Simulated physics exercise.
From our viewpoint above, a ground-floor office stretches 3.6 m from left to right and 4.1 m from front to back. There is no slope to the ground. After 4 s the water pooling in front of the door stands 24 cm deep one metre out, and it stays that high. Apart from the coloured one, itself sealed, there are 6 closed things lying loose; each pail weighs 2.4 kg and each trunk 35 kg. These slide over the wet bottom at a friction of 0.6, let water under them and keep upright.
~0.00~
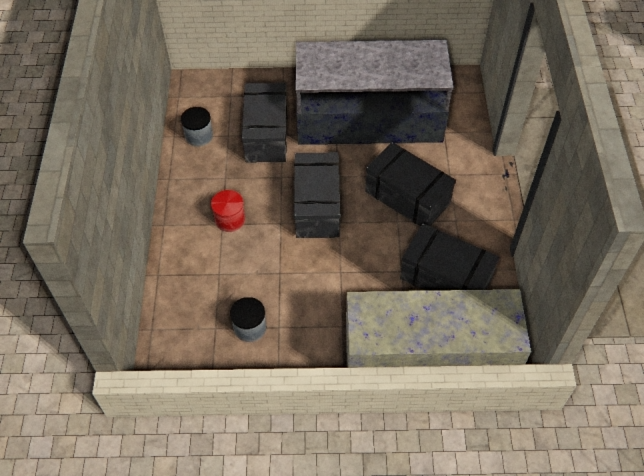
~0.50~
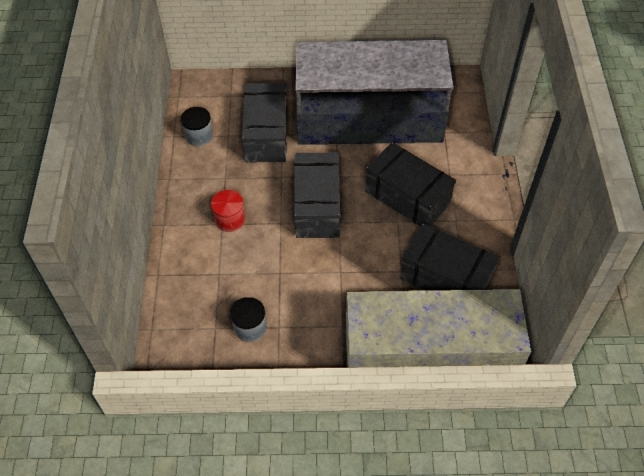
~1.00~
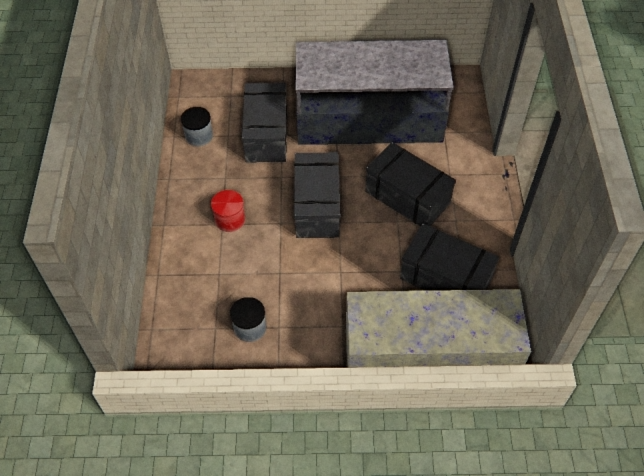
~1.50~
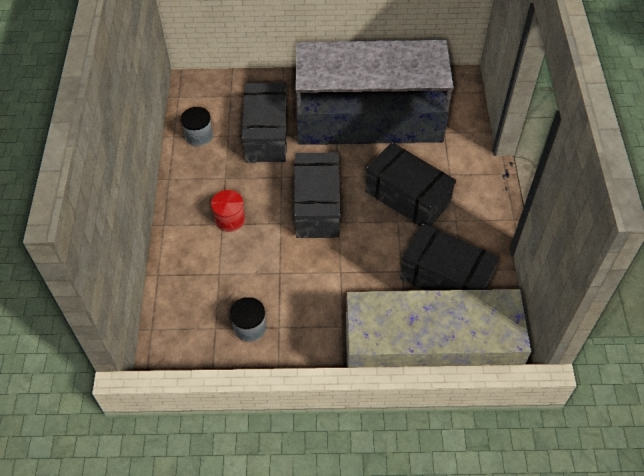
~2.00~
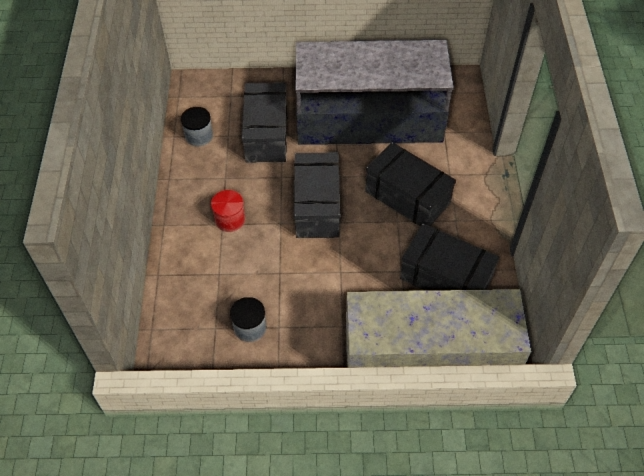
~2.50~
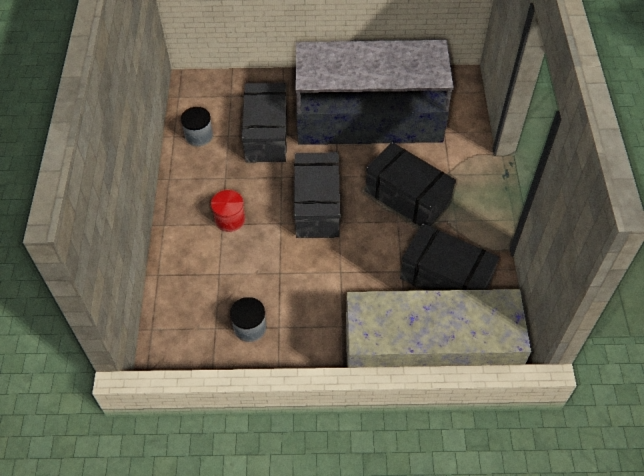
In a walled room, greenish water creeps in through the right-hand doorway while nothing shifts.
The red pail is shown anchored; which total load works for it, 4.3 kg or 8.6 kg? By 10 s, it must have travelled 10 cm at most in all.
I think both options fail.
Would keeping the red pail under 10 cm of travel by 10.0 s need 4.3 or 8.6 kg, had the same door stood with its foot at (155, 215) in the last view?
For that position, nothing offered succeeds.
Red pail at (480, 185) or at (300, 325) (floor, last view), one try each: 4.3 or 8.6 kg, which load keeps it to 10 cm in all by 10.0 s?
In order, no load succeeds and no load succeeds.
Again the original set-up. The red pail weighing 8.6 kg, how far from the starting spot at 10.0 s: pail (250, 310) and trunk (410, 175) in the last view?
One is off by 60 cm, the other by 200 cm, in the order asked.
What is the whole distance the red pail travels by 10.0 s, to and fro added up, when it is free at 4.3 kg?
Roughly 80 cm.
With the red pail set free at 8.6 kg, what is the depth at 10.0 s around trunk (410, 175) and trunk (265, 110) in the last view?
Some 14 cm at the first, some 12 cm at the second.
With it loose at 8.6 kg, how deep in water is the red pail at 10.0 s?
Around 19 cm.
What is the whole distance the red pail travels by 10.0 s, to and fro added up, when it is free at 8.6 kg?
About 120 cm.
After 3.5 s the red pail would be 0 cm from its start with 4.3 kg and 0 cm from its start with 8.6 kg; 0 cm of water round it then.
After 4.5 s the red pail would be 0 cm from its start with 4.3 kg and 0 cm from its start with 8.6 kg; 0 cm of water round it then.
After 7.0 s the red pail would be 70 cm from its start with 4.3 kg and 58 cm from its start with 8.6 kg; 9 cm of water round it then.
After 10.0 s the red pail would be 70 cm from its start with 4.3 kg and 81 cm from its start with 8.6 kg; 19 cm of water round it then.
